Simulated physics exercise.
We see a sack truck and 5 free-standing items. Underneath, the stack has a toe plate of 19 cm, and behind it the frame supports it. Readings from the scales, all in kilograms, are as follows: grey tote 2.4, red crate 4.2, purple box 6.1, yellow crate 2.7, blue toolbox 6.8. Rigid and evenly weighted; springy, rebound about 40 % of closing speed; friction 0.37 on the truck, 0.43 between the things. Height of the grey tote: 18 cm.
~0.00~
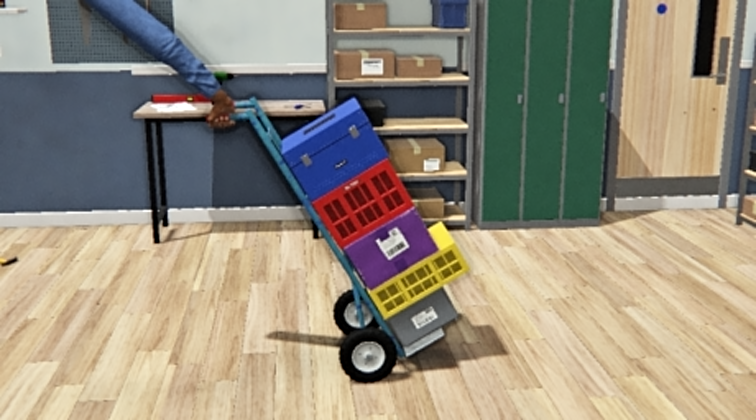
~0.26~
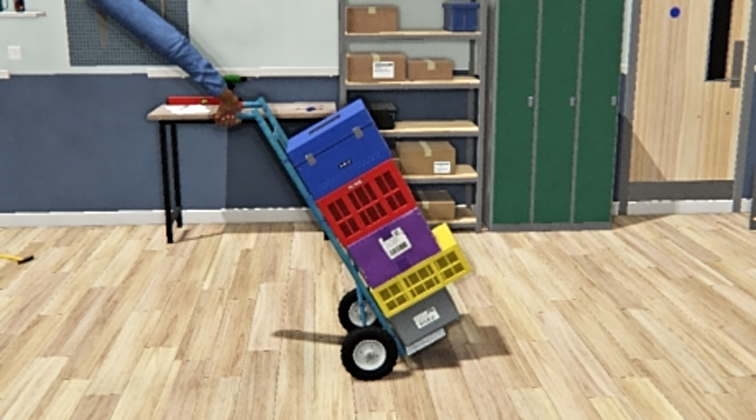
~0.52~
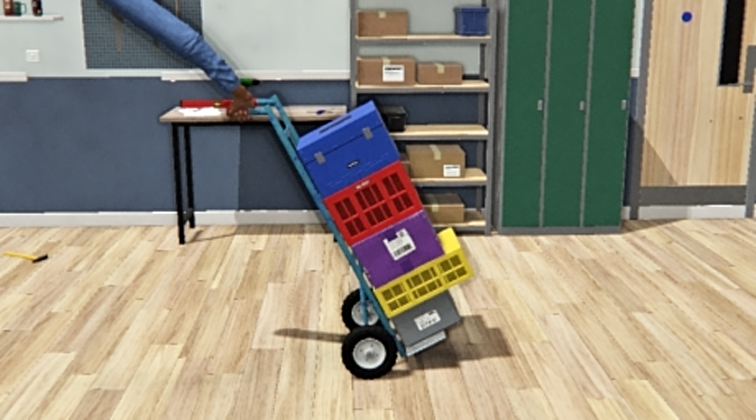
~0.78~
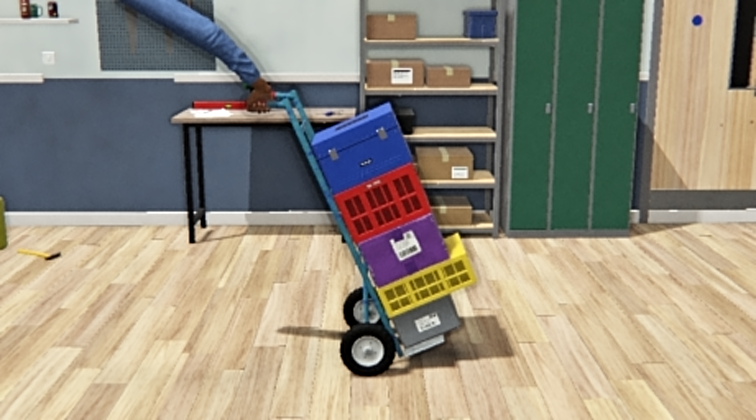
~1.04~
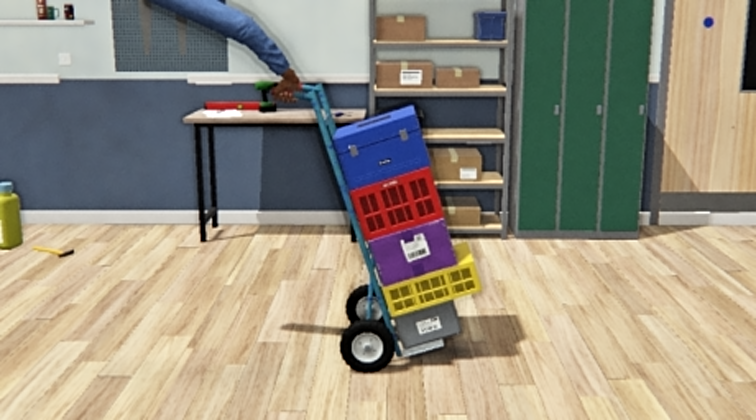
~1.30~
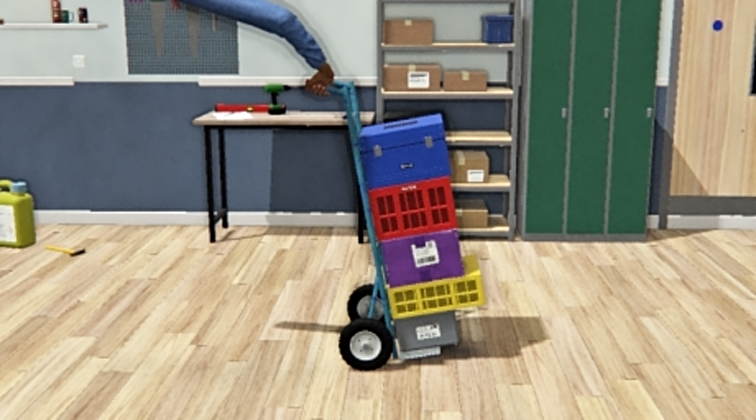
A blue-sleeved arm reaching in from the upper left steadily raises a tilted sack truck towards upright, its load swinging up with it while the camera drifts left. From bottom to top, the truck carries a grey tote, a yellow crate, a purple box, a red crate and a blue toolbox. Side-on, the wood-floored workshop shows a bench, shelves of boxes and green lockers behind.
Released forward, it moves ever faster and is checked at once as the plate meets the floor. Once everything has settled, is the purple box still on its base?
No: It will come down.
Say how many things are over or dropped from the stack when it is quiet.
The answer: 5.
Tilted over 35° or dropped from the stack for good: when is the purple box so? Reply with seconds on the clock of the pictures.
Around 2.3 seconds.
Around 2.20 s, truck upright; purple box tipped 25° against what carries it near (477, 262); blue toolbox tipped 25° against what carries it; red crate tipped 25° against what carries it.
Around 2.60 s, truck upright; red crate, purple box and blue toolbox now dropped from the stack; yellow crate tipped 65° against what carries it; grey tote tipped 68° against what carries it.
Around 3.10 s, truck upright; yellow crate on its side; grey tote on its side.
Finally (4.1 s), dropped from the stack and tipped over, red crate, purple box, yellow crate and blue toolbox; on their side or leaning hard on the truck, grey tote. Final places as that camera would see them, purple box near (645, 332).
